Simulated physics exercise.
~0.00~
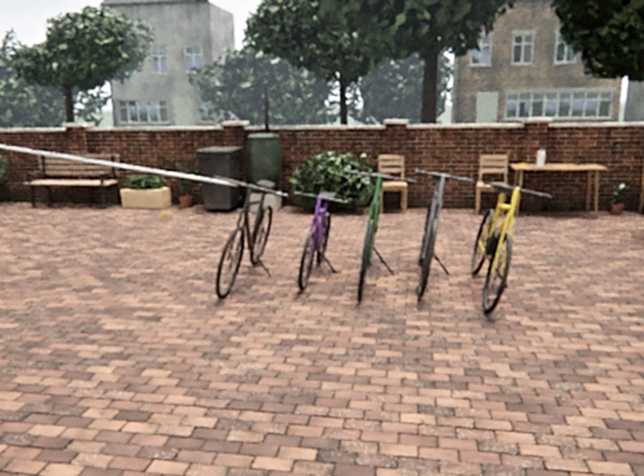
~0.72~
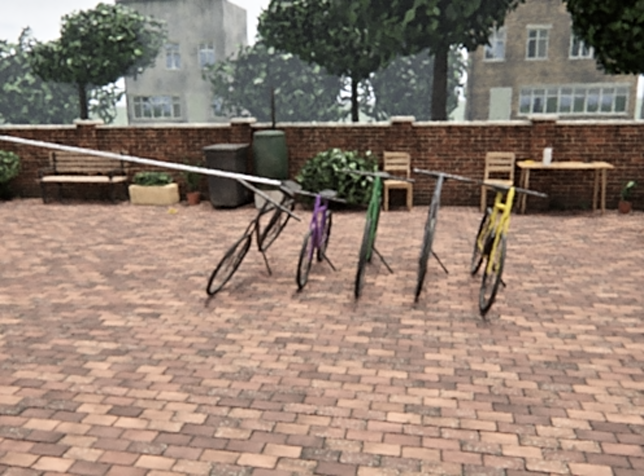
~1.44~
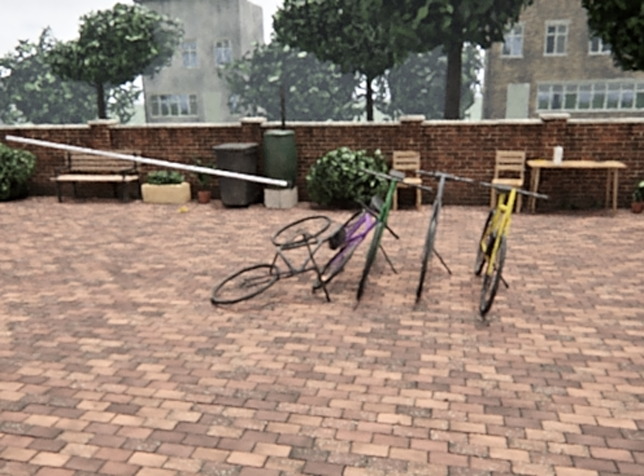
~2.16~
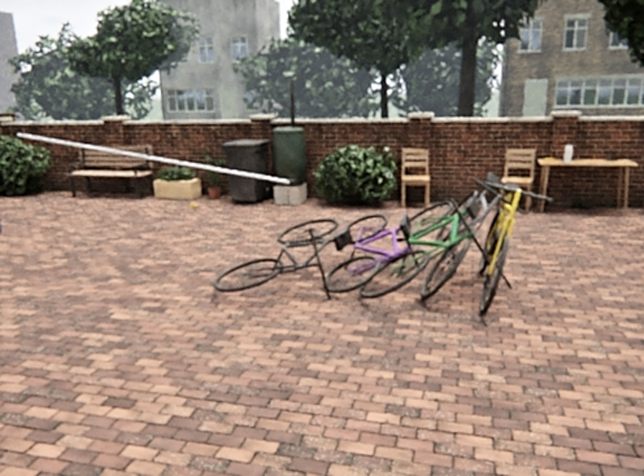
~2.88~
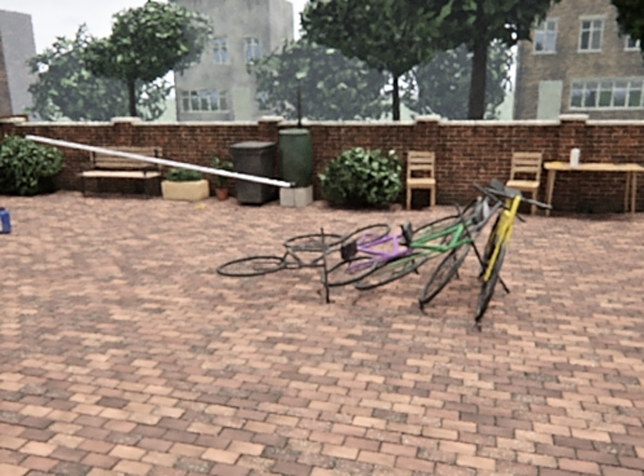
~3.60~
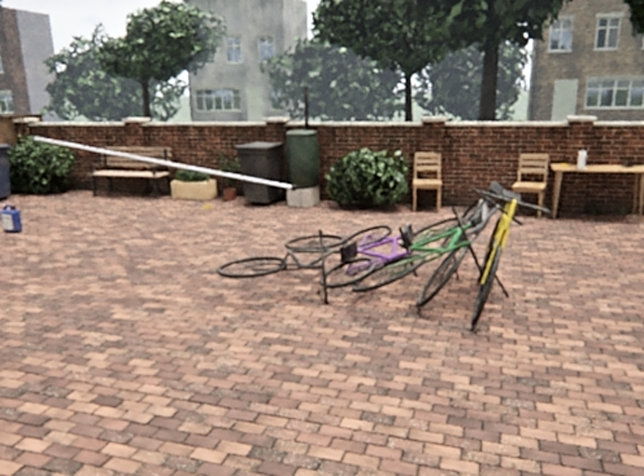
A pole tips the first bicycle, toppling three others in turn, while the yellow one stays standing.
